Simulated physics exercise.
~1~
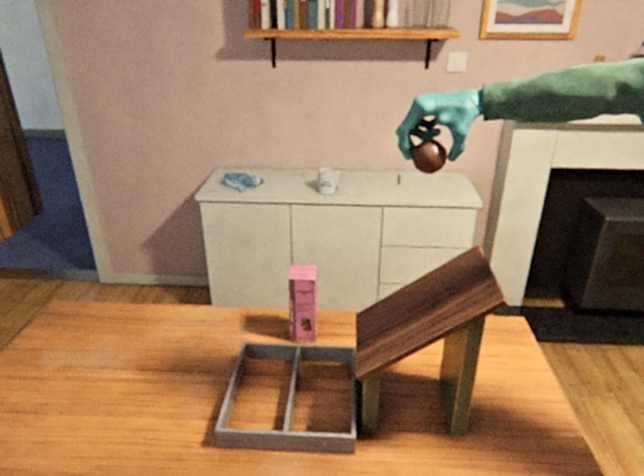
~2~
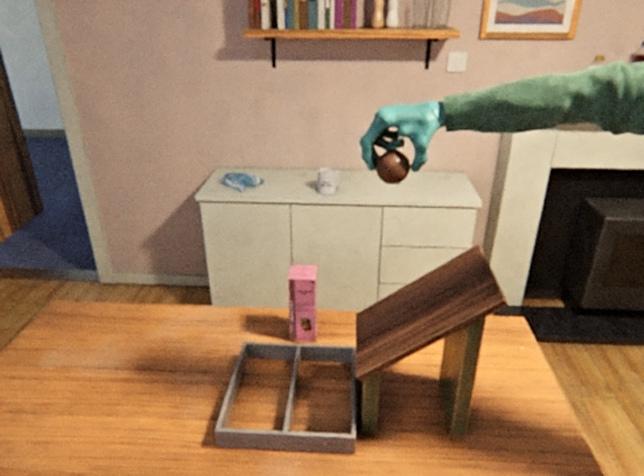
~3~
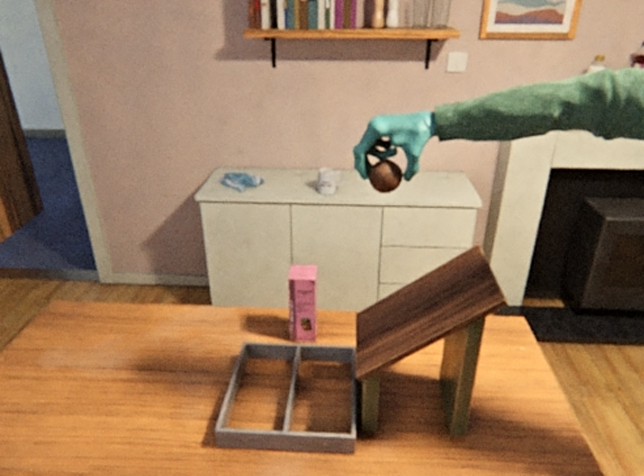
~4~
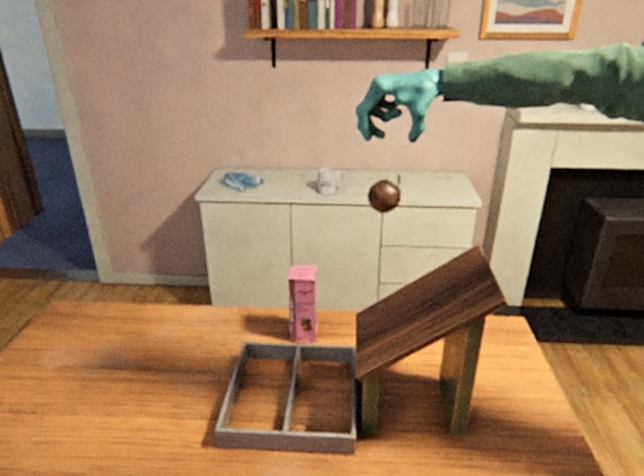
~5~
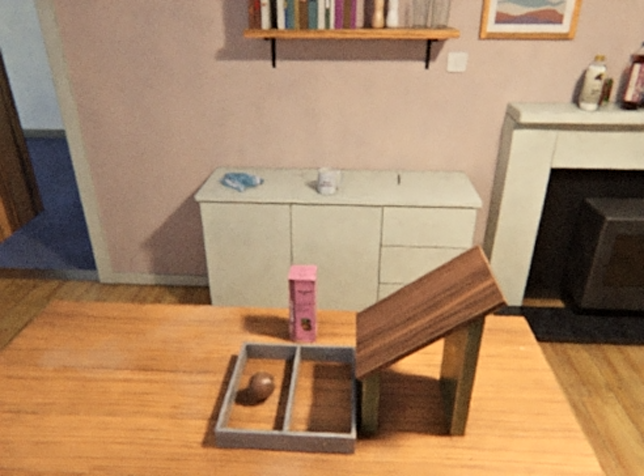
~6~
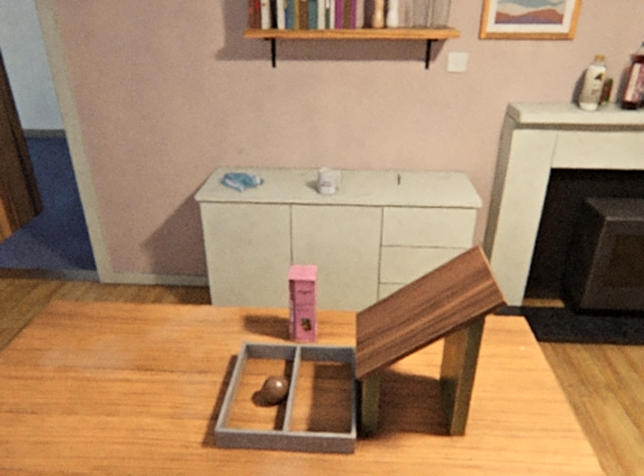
In the video, a gloved hand in a green sleeve moves a round brown onion left above a tilted wooden board and releases it. The onion drops and ends up in the tray's left bay, shifting slightly right there, while the pink carton behind the tray stays standing.
